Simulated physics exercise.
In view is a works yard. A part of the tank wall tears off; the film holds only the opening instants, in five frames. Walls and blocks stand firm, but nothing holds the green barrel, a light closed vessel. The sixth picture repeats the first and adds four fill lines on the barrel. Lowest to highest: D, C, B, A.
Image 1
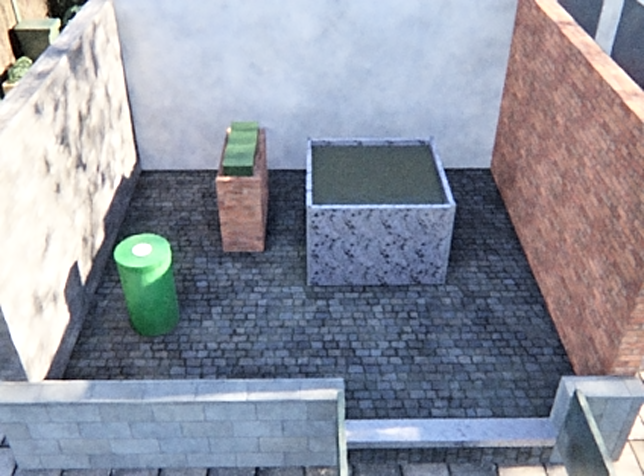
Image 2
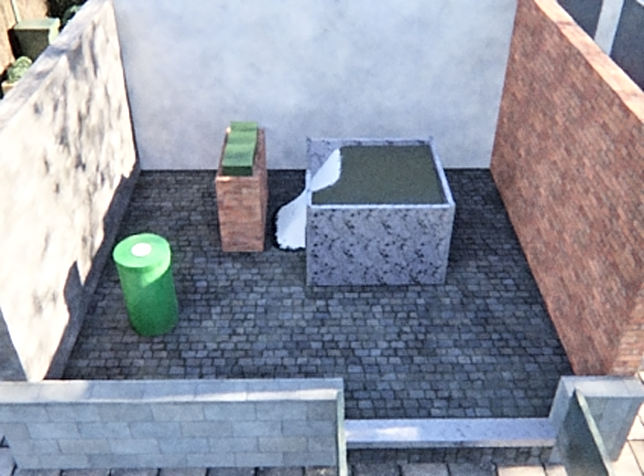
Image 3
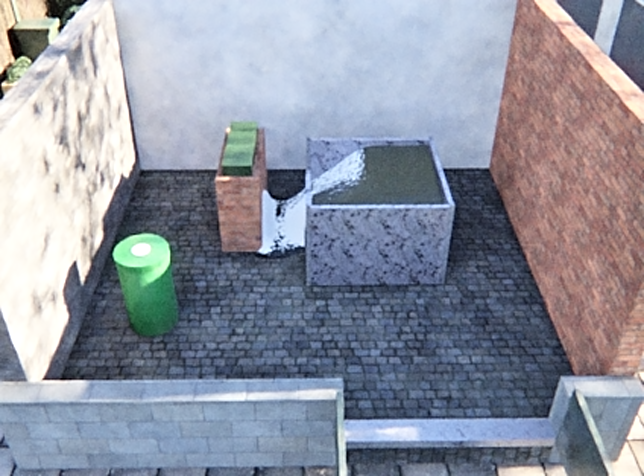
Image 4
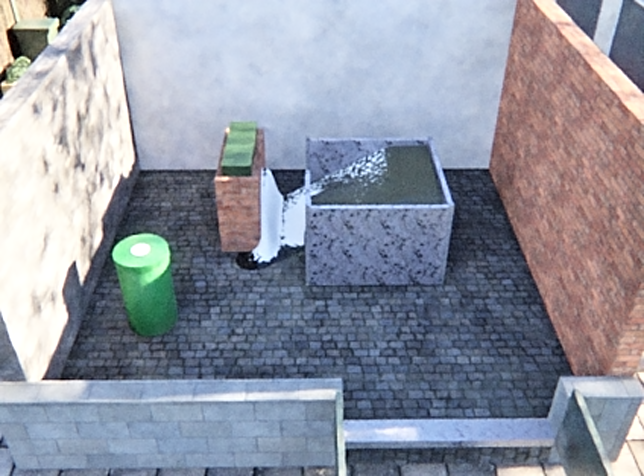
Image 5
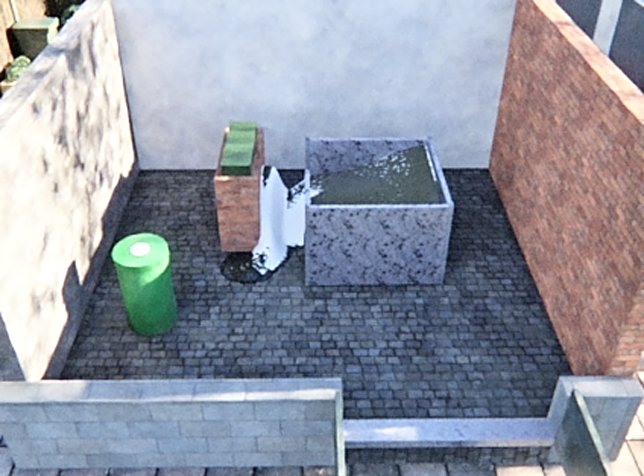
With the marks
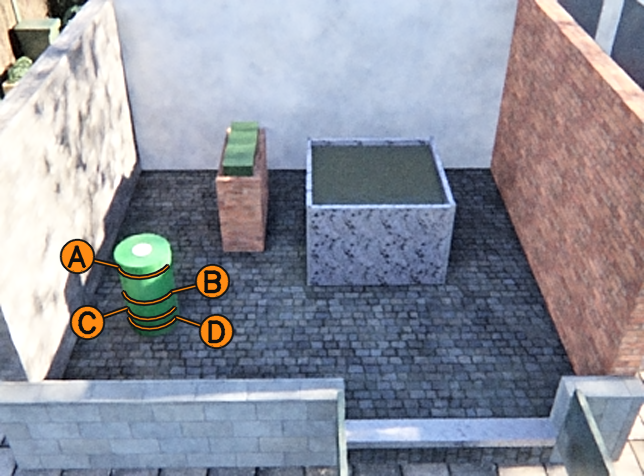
Water pouring from the left side of a full stone tank, splashing against a brick block and spreading across dark paving.
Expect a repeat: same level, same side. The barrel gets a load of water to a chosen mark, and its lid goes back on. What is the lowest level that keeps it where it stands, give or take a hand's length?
C will do.
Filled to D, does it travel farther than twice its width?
No.
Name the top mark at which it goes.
D.
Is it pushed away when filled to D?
Yes, that goes wrong.
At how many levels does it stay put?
Three of them.
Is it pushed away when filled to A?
No, not at all.
On the marked copy, A at (139, 277); B at (144, 303); C at (147, 319); D at (149, 328); from the bottom up D, C, B, A.
For mark A, it does not move.
For mark B, it does not move.
For mark C, it does not move.
For mark D, it is pushed about its own width away.
